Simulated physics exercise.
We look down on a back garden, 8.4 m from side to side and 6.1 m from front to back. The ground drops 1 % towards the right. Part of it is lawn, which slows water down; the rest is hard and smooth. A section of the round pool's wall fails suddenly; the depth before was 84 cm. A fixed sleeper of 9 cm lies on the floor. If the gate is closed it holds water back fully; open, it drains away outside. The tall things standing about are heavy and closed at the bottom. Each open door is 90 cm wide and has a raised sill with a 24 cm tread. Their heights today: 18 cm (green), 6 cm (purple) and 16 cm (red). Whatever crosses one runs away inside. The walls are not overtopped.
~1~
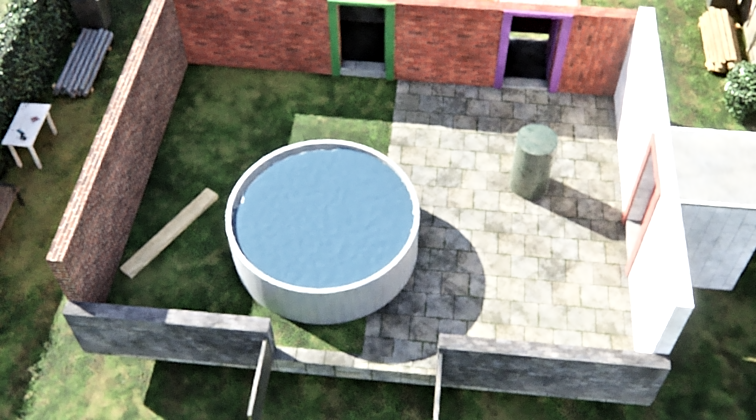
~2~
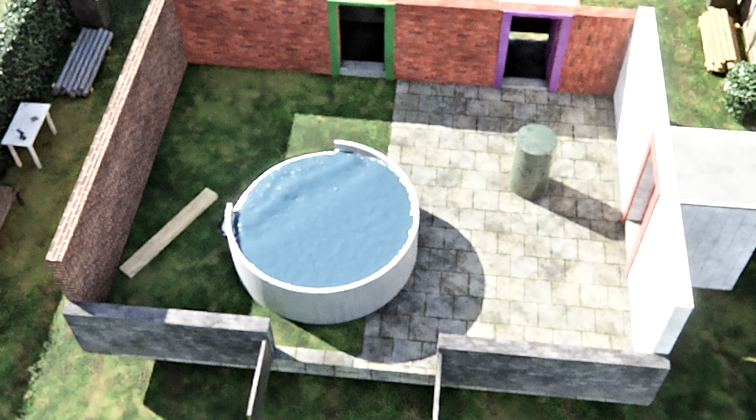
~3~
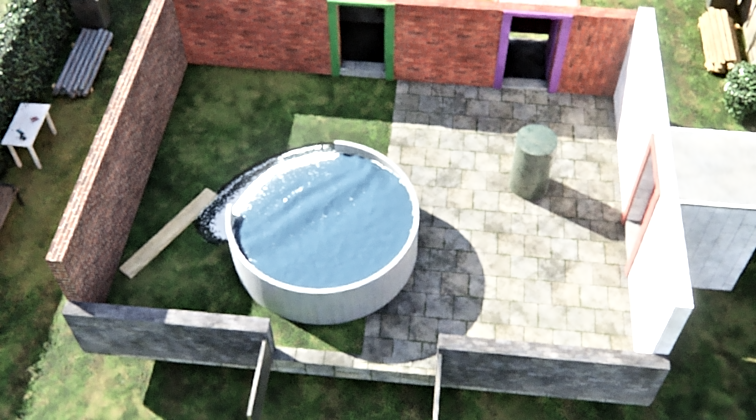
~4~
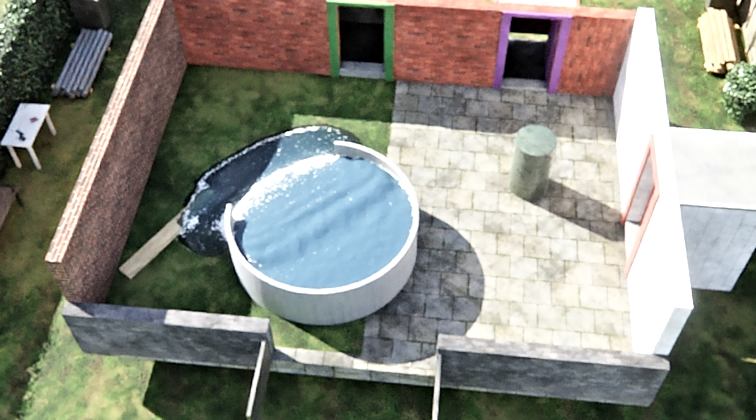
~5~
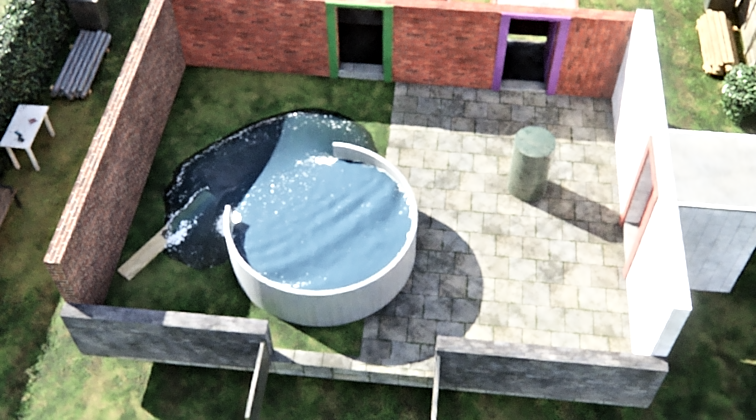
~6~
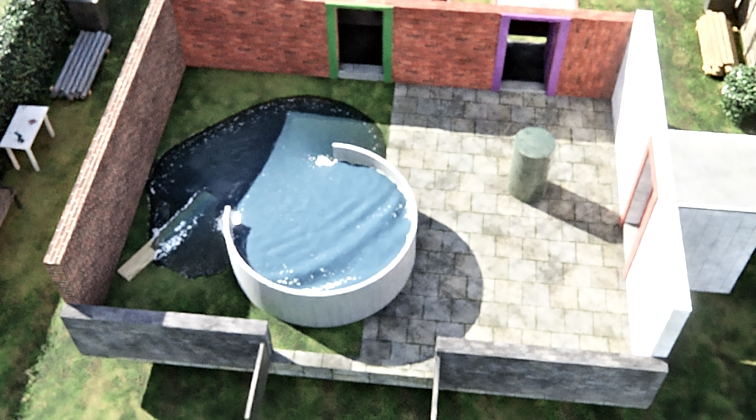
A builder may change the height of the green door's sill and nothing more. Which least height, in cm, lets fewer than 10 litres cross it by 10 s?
At least 18 cm or so.
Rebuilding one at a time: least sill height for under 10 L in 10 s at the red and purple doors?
Roughly 6.0 cm at red and 14.0 cm at purple.
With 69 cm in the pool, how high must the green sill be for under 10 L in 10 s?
About 14.5 cm.
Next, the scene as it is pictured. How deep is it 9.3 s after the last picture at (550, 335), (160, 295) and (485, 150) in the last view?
In that order: 16, 12 and 11 cm.
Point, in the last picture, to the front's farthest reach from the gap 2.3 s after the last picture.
Near (495, 95).
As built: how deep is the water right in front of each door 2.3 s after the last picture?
Depths in cm: Green 19, purple 0, red 0.
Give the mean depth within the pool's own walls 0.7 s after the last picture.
Some 53 cm.
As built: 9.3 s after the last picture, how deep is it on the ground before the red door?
Roughly 9.5 cm deep.
Then, 0.7 s after the last picture water covers 35 % of the floor, deepest (38 cm) near (266, 192); 11 cm at the green door, 0 litres in over its 18 cm sill.
Then, 2.3 s after the last picture water covers 45 % of the floor, deepest (46 cm) near (181, 84); 19 cm at the green door, 0 litres in over its 18 cm sill.
Then, 9.3 s after the last picture water covers 100 % of the floor, deepest (23 cm) near (628, 382); 10 cm at the green door, 9 litres in over its 18 cm sill.
At the green door as built, the water peaked near 22 cm, 2.7 s after the last picture.
Run again over the same 10 s with other heights there, 19 litres in over 16 cm, 2 litres over 21.5 cm. The limit of 10 litres is kept from about 18 cm up.
